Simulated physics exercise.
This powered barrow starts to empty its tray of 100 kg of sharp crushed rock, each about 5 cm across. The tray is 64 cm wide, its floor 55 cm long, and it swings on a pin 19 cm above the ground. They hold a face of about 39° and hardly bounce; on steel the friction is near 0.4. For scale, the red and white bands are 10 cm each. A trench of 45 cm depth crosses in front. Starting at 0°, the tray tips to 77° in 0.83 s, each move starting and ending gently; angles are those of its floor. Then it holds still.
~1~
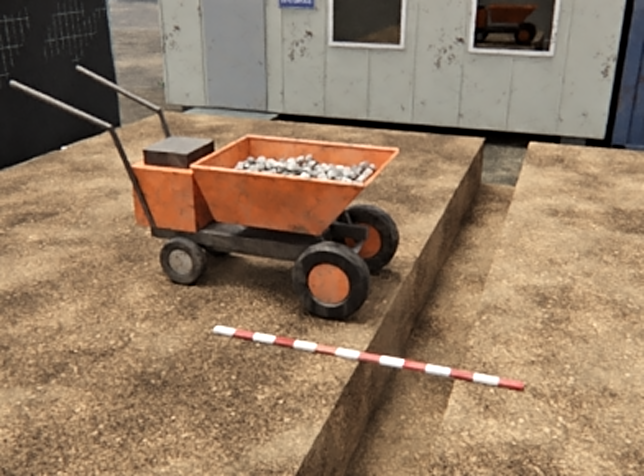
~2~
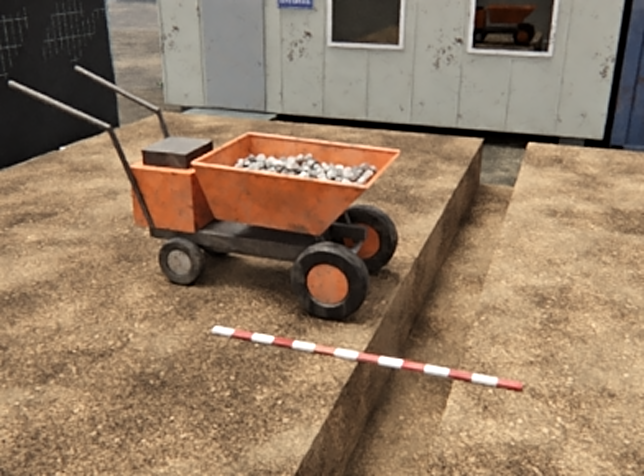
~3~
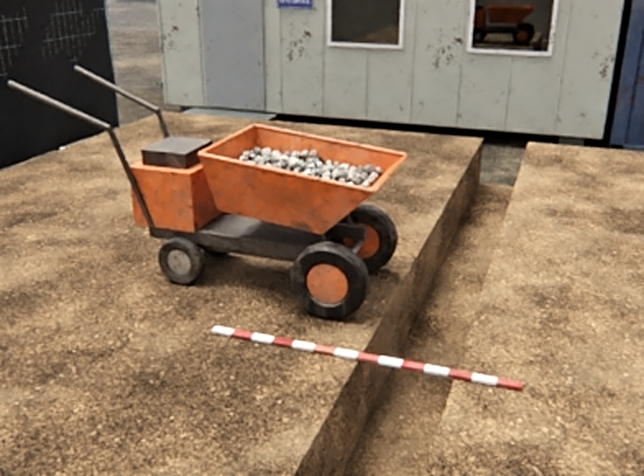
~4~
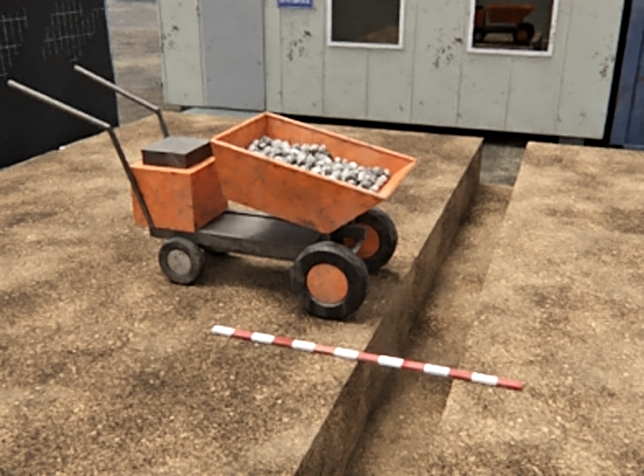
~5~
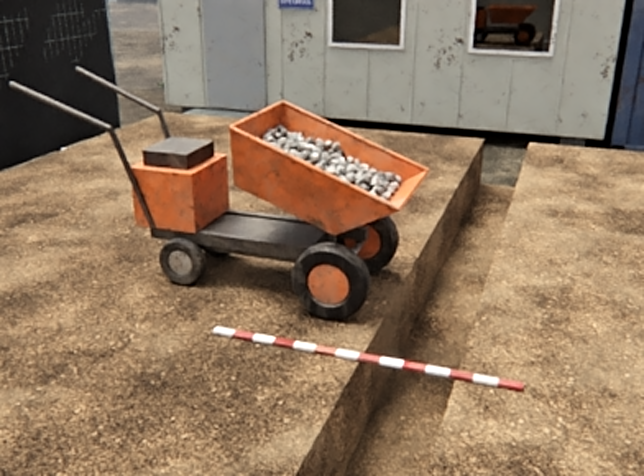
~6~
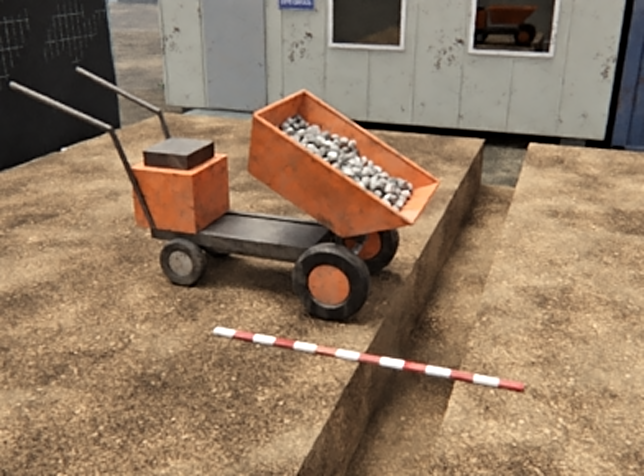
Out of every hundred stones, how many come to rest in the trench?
Some 48 per cent of it.
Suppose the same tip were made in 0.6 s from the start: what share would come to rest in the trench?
In that case some 35 per cent.
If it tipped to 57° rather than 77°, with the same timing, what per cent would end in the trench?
It would be near 15 per cent.
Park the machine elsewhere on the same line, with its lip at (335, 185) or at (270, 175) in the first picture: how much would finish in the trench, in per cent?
First some 85, then 75 per cent.
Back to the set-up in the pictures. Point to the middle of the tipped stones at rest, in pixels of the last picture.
Near (484, 312).
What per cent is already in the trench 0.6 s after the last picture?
About 10 per cent by then.
Then, 0.3 s after the last picture the floor is at 65°, 100 % in the tray; the foremost stones are at (437, 251).
Then, 0.6 s after the last picture the floor is at 77°, 67 % in the tray, 12 % in the trench, 20 % past the trench; the foremost stones are at (520, 320).
Then, 0.9 s after the last picture the floor is at 77°, 15 % in the tray, 30 % in the trench, 54 % past the trench; the foremost stones are past the picture's edge.
Then, 2.9 s after the last picture the floor is at 77°, 0 % in the tray, 48 % in the trench, 52 % past the trench; the foremost stones are past the picture's edge.
